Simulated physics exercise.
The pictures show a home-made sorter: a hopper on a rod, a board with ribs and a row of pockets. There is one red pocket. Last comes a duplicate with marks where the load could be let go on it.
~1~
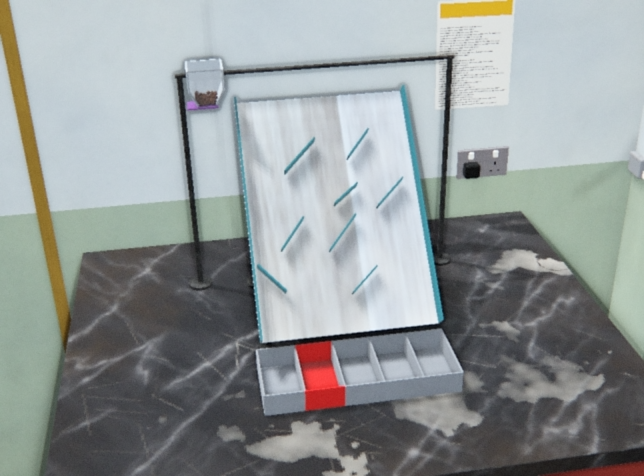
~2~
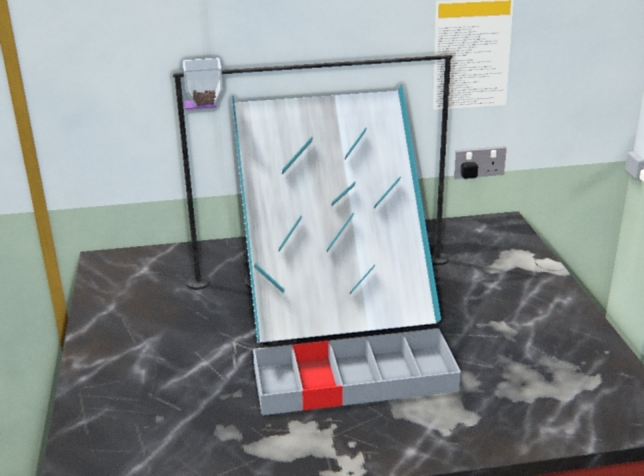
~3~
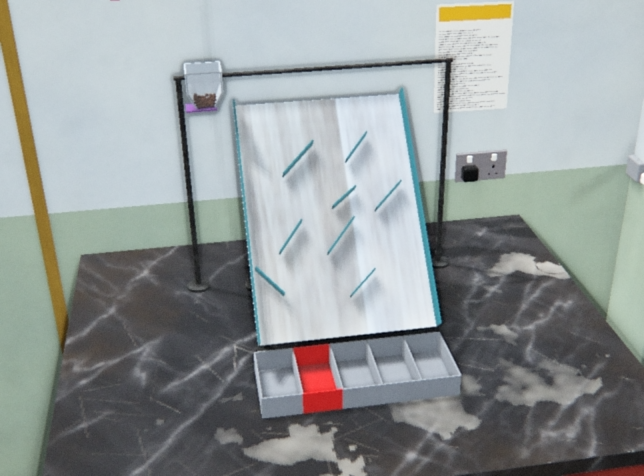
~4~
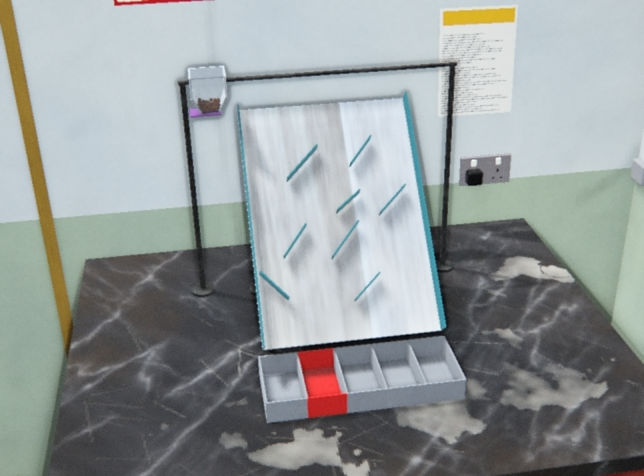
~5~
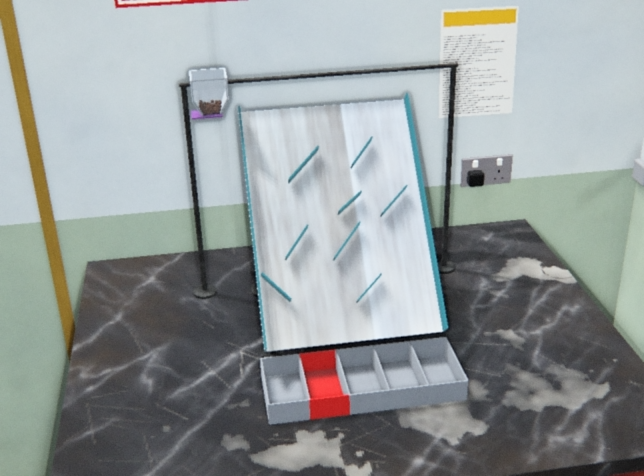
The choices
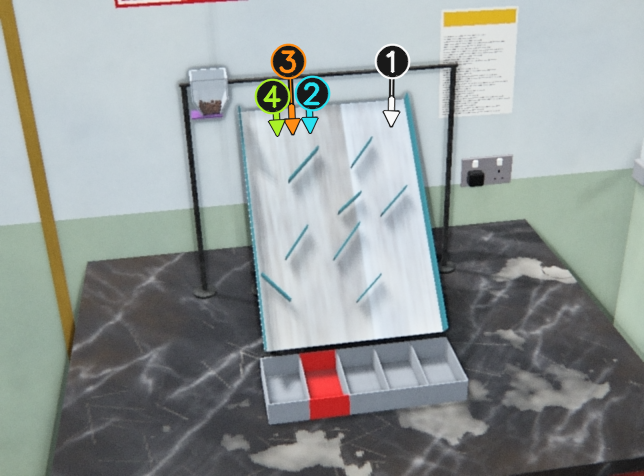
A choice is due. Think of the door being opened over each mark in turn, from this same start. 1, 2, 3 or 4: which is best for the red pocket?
It is 2.
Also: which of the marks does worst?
That would be 1.
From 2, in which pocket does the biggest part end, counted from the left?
The second.
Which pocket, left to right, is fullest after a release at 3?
The second.
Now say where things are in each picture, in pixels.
Hopper at (206, 97), allspice berries, door shut, in the first frame.
Ribs (283, 170) to (313, 137), (346, 155) to (366, 128), (333, 202) to (355, 182), in the second frame.
Ribs (377, 207) to (402, 180), (280, 251) to (302, 219), (329, 252) to (355, 216), in the third frame.
Ribs (260, 271) to (289, 298), (357, 298) to (380, 272), in the fourth frame.
Red pocket at (330, 405), number 2 of 5 from the left, in the fifth frame.
On the marked copy, mark 1 meets the board at (391, 120); mark 2 meets the board at (310, 127); mark 3 meets the board at (292, 128); mark 4 meets the board at (277, 130).
With 1, about half in the red pocket, about half in other pockets.
With 2, most in the red pocket, a small part in other pockets, a stray few held on the board.
With 3, about two thirds in the red pocket, about a quarter in other pockets.
With 4, about two thirds in the red pocket, about a third in other pockets, a stray few held on the board.
